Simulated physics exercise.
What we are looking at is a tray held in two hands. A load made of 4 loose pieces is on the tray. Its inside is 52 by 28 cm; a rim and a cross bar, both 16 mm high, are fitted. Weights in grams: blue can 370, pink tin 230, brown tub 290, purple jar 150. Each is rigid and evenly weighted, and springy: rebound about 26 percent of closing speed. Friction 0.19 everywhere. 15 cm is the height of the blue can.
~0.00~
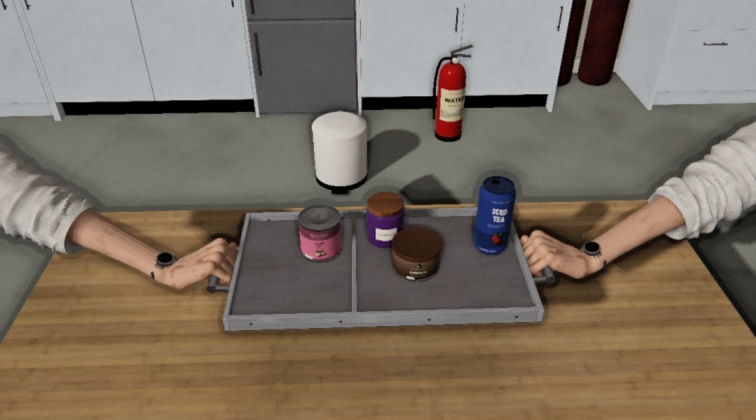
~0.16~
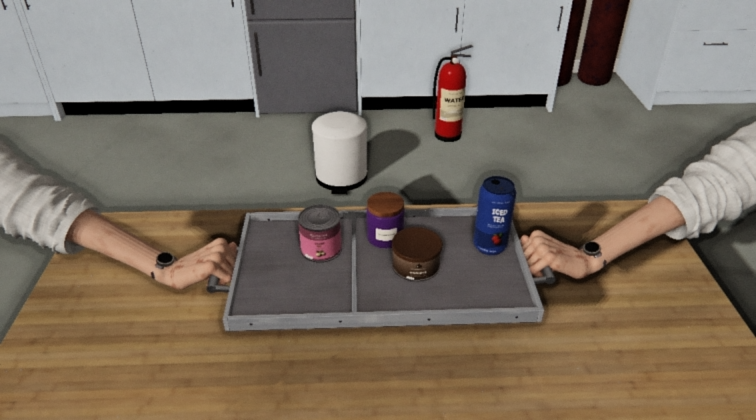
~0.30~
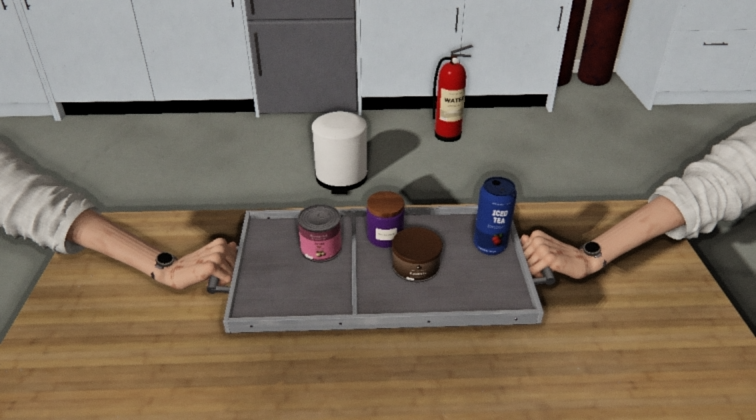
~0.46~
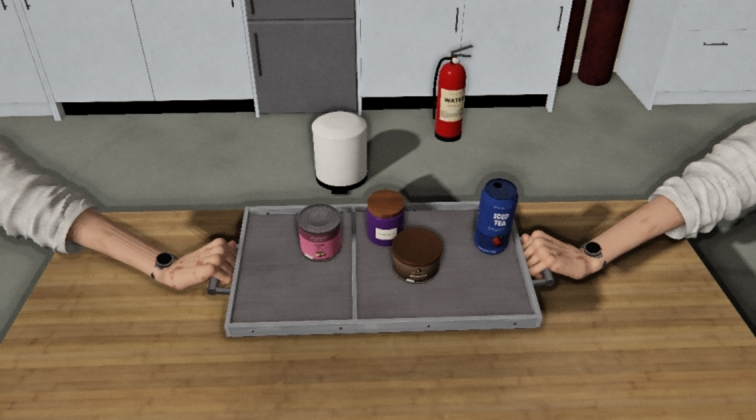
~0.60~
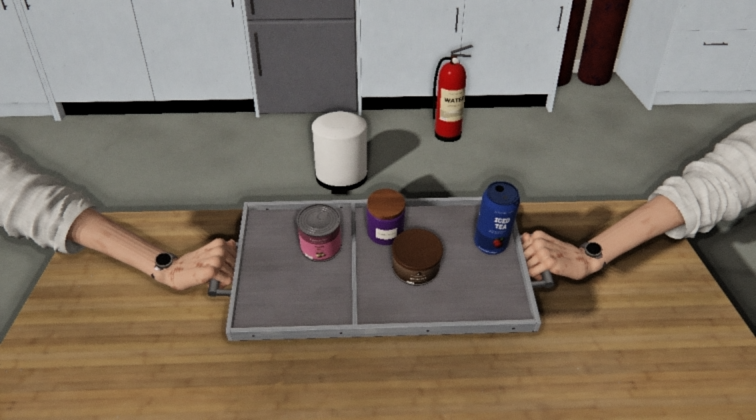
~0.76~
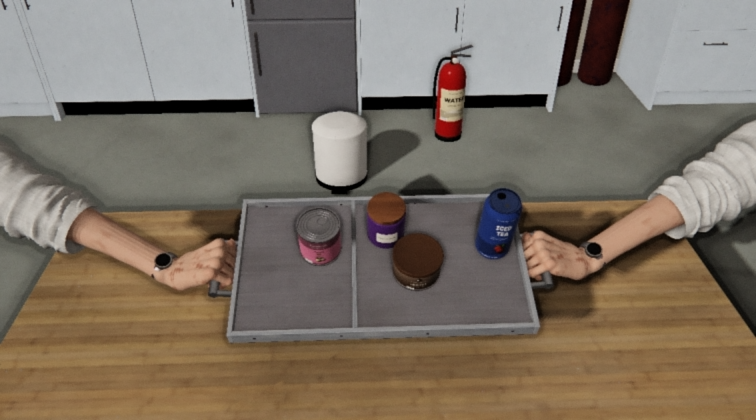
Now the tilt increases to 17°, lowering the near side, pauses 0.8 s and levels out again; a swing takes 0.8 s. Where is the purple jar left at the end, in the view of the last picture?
It is left at about (378, 285) in that view.
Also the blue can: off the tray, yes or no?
When everything stops, the blue can is out of bounds.
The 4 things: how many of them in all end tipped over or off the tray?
I count 1.
After 0.96 s, tray at 17°, near edge down; purple jar moved 6 cm near (387, 241); blue can moved 6 cm; pink tin moved 6 cm.
After 1.16 s, tray at 17°, near edge down; purple jar moved 13 cm near (382, 273); blue can 6° off its base; pink tin moved 15 cm.
After 1.46 s, tray at 17°, near edge down; blue can now off the tray; purple jar moved 17 cm near (378, 294); pink tin moved 15 cm.
After 2.06 s, tray at 10°, near edge down; purple jar moved 18 cm near (378, 295); pink tin moved 15 cm; brown tub moved 9 cm.
In the end (3.0 s), off the tray, blue can; not toppled but over 5 cm from the start, pink tin, brown tub and purple jar. At the end, from the last picture's camera, purple jar near (378, 285).
